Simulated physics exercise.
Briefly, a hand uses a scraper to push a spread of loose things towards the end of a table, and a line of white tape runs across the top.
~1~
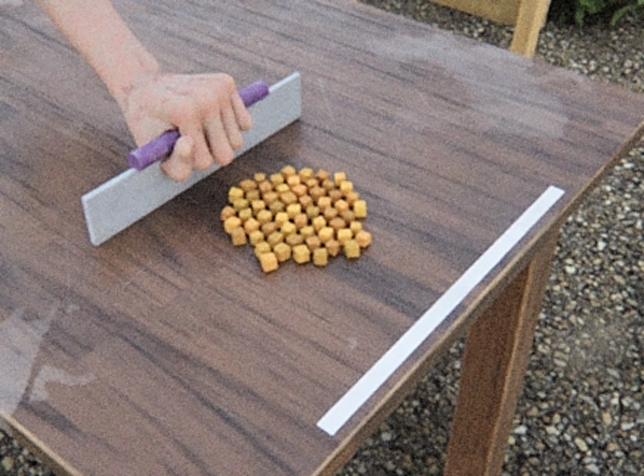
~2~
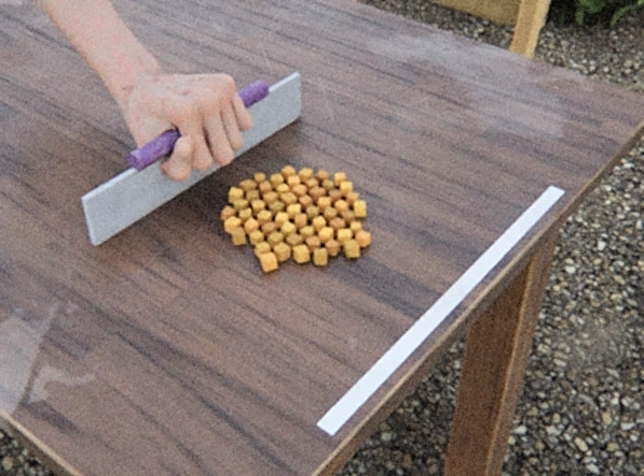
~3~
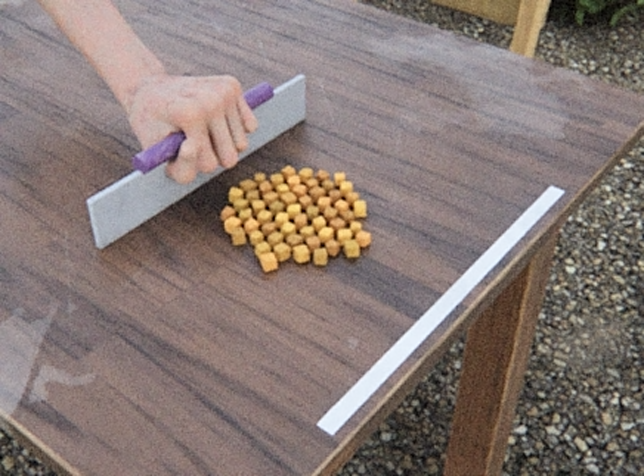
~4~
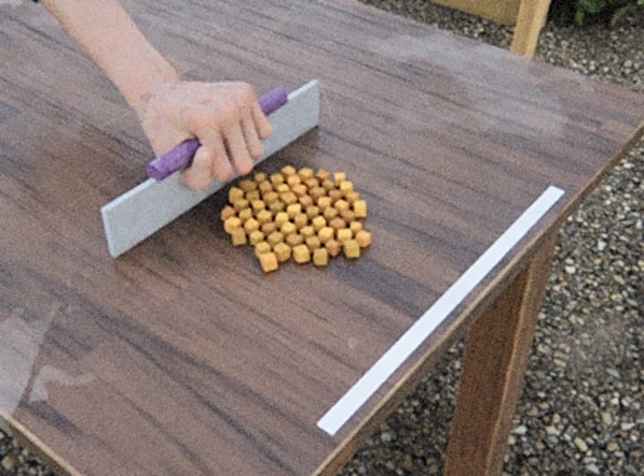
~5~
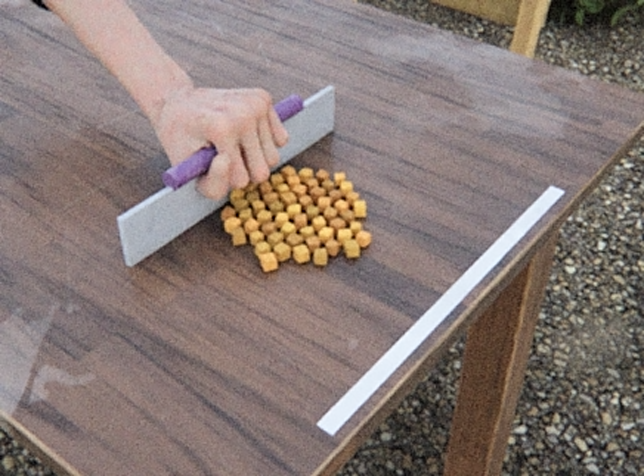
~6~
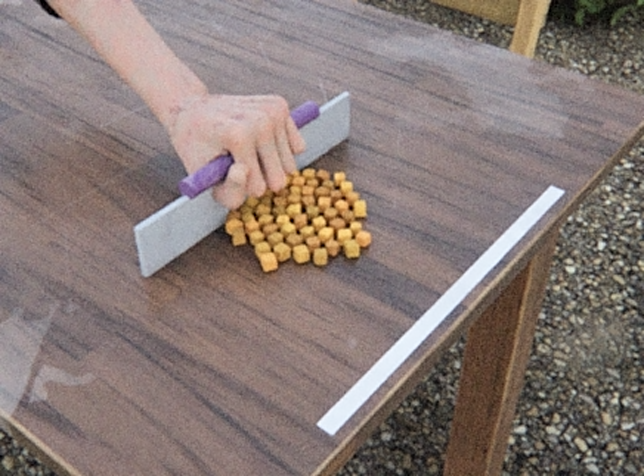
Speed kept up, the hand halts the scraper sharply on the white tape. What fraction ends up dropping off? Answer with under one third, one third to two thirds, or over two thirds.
The share that drops off is over two thirds.
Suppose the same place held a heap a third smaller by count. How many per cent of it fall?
70 per cent, roughly.
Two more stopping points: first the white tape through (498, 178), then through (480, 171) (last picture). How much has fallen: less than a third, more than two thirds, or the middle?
Under a third; less than a third.
Soon, scraper still moving, near (357, 201); heap all on the table, its front near (431, 271).
A while on, scraper stopped at the white tape; heap most over the edge.
Finally, scraper stopped at the white tape; heap most over the edge.
